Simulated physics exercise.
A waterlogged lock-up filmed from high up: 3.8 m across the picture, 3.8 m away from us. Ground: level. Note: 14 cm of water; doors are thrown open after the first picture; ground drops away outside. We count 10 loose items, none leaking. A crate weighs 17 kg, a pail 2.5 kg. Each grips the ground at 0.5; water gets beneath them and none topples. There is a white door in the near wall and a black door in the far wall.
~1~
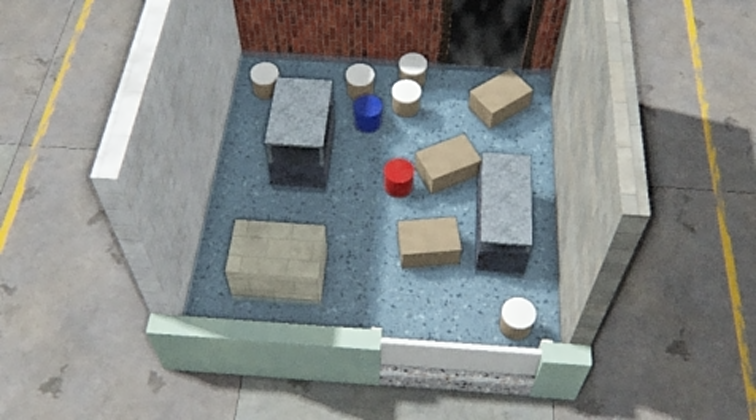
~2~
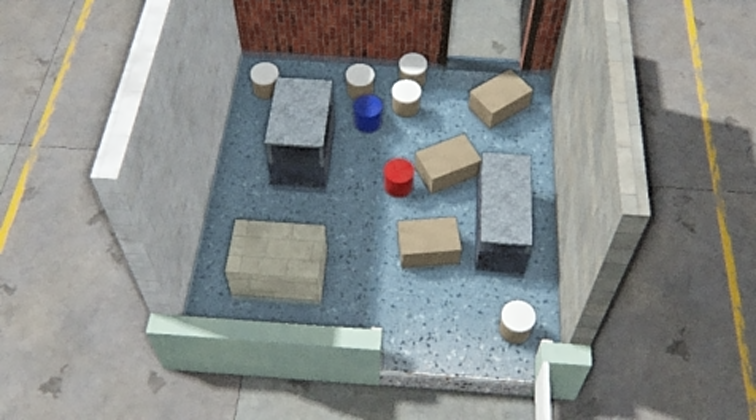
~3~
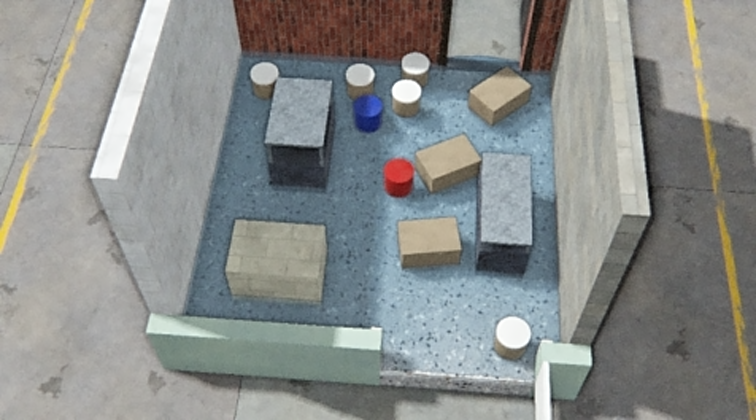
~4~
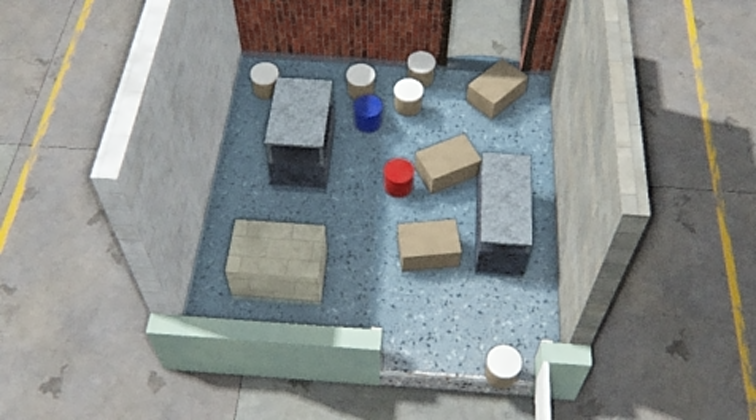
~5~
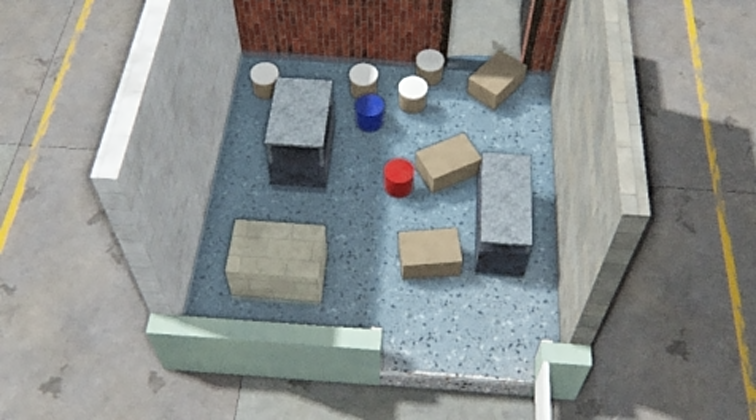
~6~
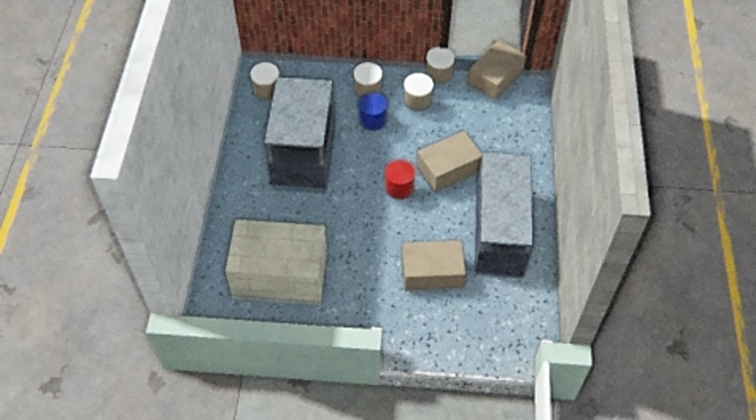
The white door in the near wall and the black door in the far wall swung open, then a white tub slid out through the near doorway while tubs and boxes by the far one shifted slightly.
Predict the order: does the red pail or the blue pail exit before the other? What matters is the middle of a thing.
It is the red one that exits before the other.
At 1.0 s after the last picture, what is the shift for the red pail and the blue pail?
10 and 20 cm, roughly.
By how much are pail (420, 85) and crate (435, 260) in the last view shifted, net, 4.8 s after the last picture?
Taking them in the order asked, one is gone out, then the other is washed out.
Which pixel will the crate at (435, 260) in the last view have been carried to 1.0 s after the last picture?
It would be close to (453, 295) by then.
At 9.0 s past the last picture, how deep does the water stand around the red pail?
Around 5 cm.
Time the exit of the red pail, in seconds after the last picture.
Exit time: About 9.5 s.
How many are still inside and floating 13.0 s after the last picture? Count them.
That would be 2 of them.
Then, 1.0 s after the last picture the red pail is near (411, 179), 0.1 m from its start, afloat; the blue pail is near (383, 102), 0.2 m from its start, afloat; 3 of 10 are out; 7 afloat.
Then, 4.8 s after the last picture the red pail is near (449, 224), 0.8 m from its start, afloat; the blue pail is near (444, 113), 0.9 m from its start, afloat; 5 of 10 are out; 5 afloat.
Then, 9.0 s after the last picture the red pail is near (490, 339), 2.1 m from its start, afloat; the blue pail is near (475, 96), 1.2 m from its start, afloat; 6 of 10 are out; 3 afloat.
Then, 13.0 s after the last picture the red pail has gone out (9.5 s after the last picture); the blue pail is near (510, 55), 1.9 m from its start, afloat; 7 of 10 are out; 2 afloat.
